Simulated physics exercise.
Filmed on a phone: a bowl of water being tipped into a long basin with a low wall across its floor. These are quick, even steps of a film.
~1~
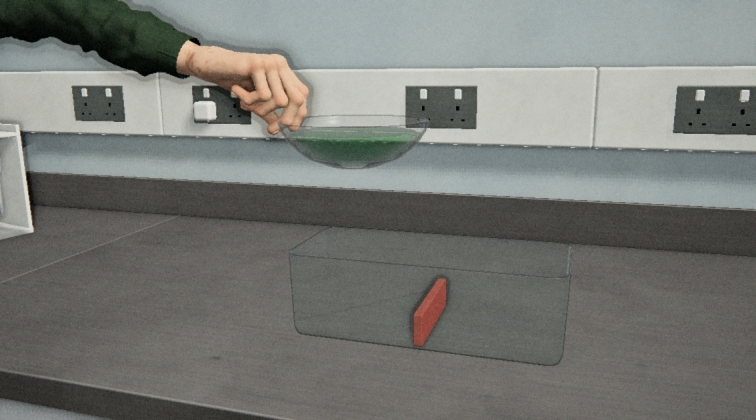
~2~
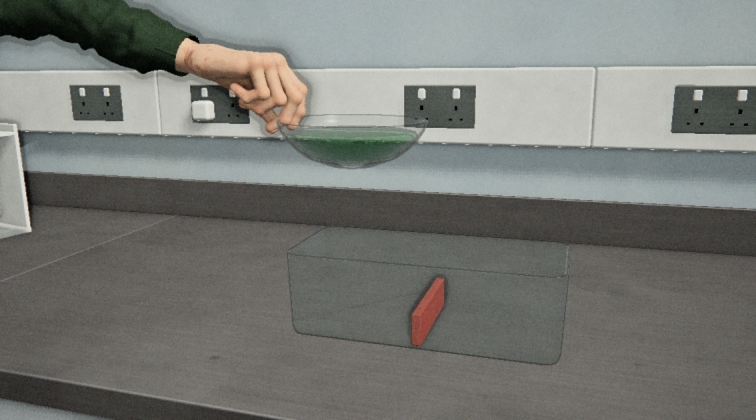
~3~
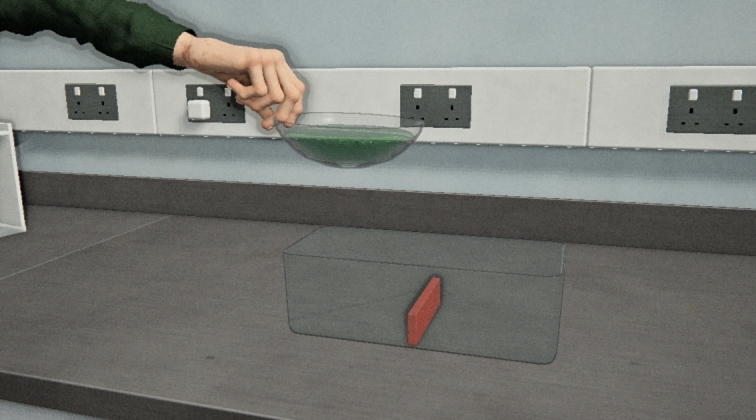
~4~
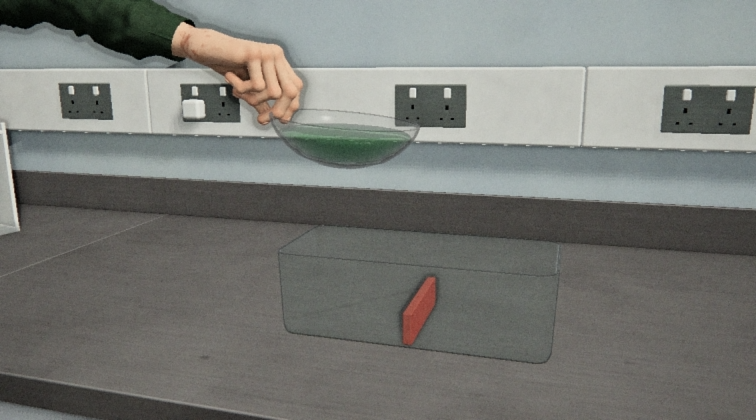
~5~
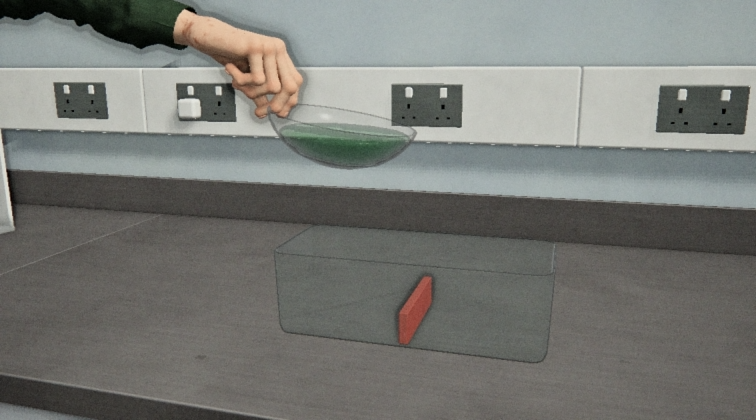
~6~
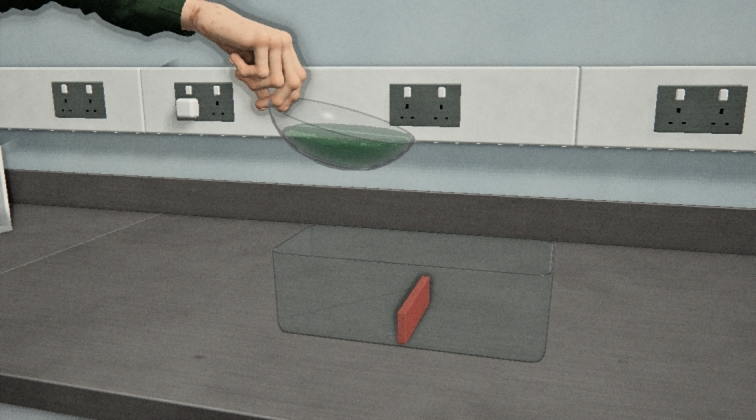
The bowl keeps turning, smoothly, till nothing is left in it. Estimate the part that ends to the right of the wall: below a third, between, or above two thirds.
In the end more than two thirds is right of the wall.
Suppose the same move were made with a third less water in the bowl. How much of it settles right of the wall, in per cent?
Some 80 per cent.
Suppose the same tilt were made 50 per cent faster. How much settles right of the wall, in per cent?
It comes to 75 per cent or so.
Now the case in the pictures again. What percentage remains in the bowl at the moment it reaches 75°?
Roughly 10 in a hundred.
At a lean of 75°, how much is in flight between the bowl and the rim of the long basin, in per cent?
About 20 per cent.
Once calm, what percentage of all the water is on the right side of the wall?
Some 85 per cent.
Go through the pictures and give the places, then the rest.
In the first frame, tilt 0°; pouring edge (426, 124); surface from (295, 131) to (420, 134); the long basin's rim runs from (309, 240) to (571, 261); the wall's top is at (431, 297).
In the second frame, tilt 1°; pouring edge (425, 124); surface from (293, 130) to (418, 134).
In the third frame, tilt 3°; pouring edge (421, 126); surface from (290, 129) to (415, 136).
In the fourth frame, tilt 6°; pouring edge (417, 131); surface from (287, 127) to (411, 137).
In the fifth frame, tilt 10°; pouring edge (414, 136); surface from (286, 126) to (410, 138).
In the sixth frame, tilt 16°; pouring edge (412, 144); surface from (289, 126) to (413, 139).
A moment on, the bowl is tipped on its side and 8 per cent is still to pour, 1 is left of the wall and 69 right of it.
Next, the bowl is tipped right over and 0 per cent is still to pour, 17 is left of the wall and 83 right of it.
Then the bowl is tipped right over and 0 per cent is still to pour, 17 is left of the wall and 83 right of it.
Later the bowl is tipped right over and 0 per cent is still to pour, 17 is left of the wall and 83 right of it.
At rest 17 per cent lies left of the wall, 83 right of it and 1 outside.
